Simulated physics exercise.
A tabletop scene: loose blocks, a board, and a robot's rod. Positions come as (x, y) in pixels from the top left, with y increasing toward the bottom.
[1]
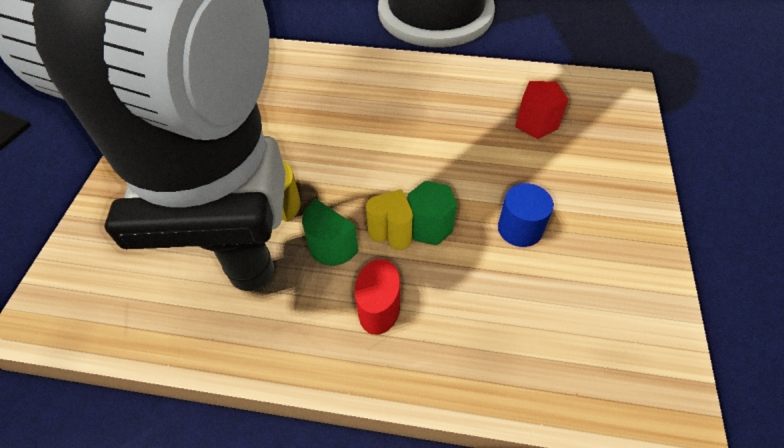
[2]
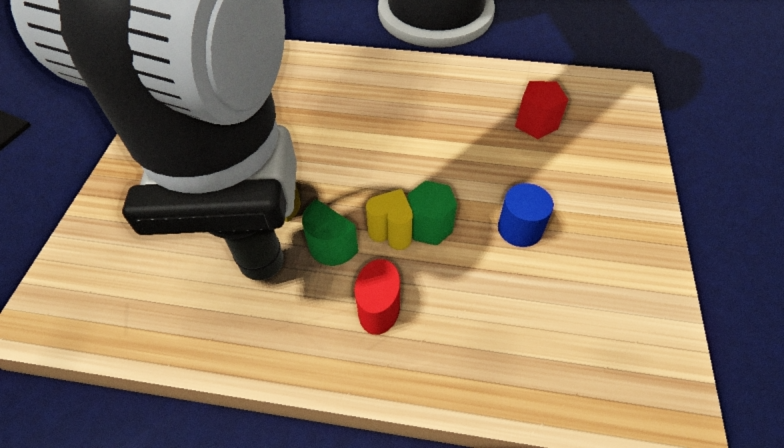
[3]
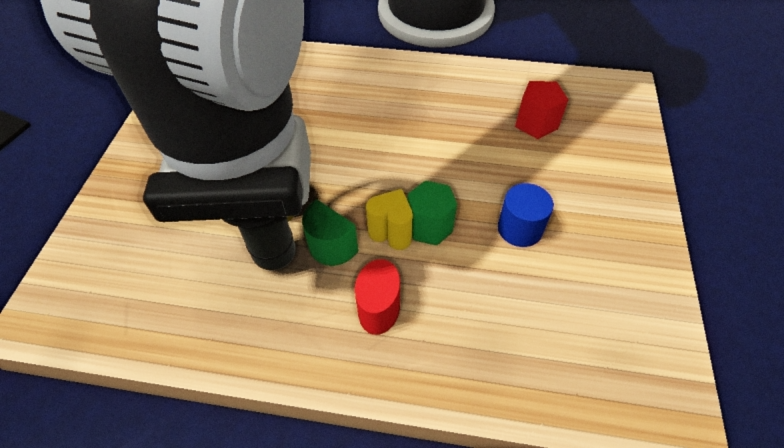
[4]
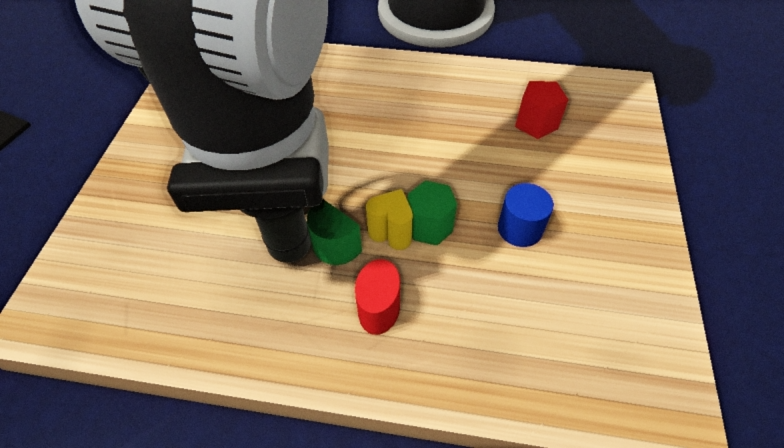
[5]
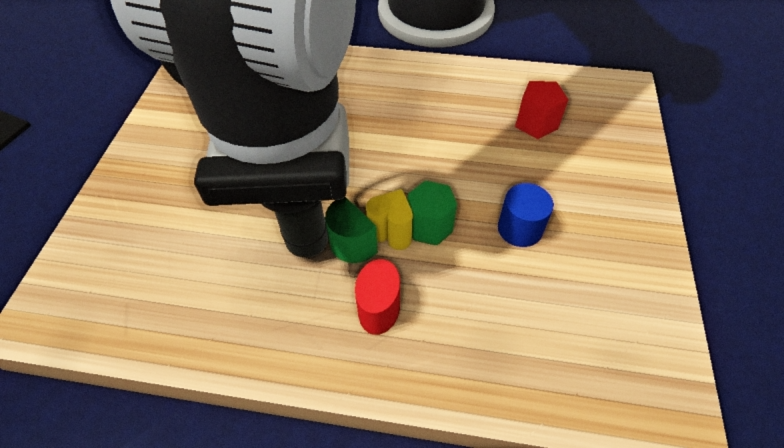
A robot arm moves right and its black rod pushes a green block slightly rightward.
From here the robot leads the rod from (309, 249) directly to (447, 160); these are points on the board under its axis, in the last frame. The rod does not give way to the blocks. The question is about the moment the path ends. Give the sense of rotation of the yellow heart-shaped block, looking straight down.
Anticlockwise.
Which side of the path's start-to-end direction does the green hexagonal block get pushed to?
Facing from start to end, it will go to the right.
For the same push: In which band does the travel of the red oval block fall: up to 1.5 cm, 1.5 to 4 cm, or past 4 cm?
It gets moved under 1.5 cm.
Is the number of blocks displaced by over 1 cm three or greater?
Yes, that is how it ends up.
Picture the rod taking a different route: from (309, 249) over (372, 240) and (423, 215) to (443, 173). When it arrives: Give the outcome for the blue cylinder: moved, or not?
From what I can tell, it won't keep its place.
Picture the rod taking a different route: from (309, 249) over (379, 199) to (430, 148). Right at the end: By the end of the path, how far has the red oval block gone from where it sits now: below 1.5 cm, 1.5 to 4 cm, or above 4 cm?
I'd go with under 1.5 cm for this block.
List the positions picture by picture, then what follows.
Rod's lower end (252, 273); yellow half-round block hidden; green half-round block (325, 221); red oval block (377, 285); yellow heart-shaped block (391, 206); green hexagonal block (432, 199), in the first frame.
Rod (262, 262); blocks still, in the second frame.
Rod (274, 253); blocks still, in the third frame.
Rod (290, 245); green half-round block (329, 221), in the fourth frame.
Rod (307, 241); yellow half-round block hidden; green half-round block (347, 218); red oval block (377, 285); yellow heart-shaped block (391, 206); green hexagonal block (432, 199), in the fifth frame.
The first path, step by step. One third of the way, rod (359, 209); green half-round block (393, 207), turned 75° clockwise; yellow heart-shaped block (439, 209); green hexagonal block (474, 195), turned 15° anticlockwise.
Two thirds of the way, rod (406, 178); green half-round block (402, 205), turned 100° clockwise; yellow heart-shaped block (447, 215), turned 20° anticlockwise; green hexagonal block (478, 195), turned 20° anticlockwise.
At the end, rod (448, 151); yellow half-round block still; green half-round block (402, 205), turned 100° clockwise; red oval block still; yellow heart-shaped block (447, 215), turned 20° anticlockwise; green hexagonal block (478, 195), turned 20° anticlockwise.
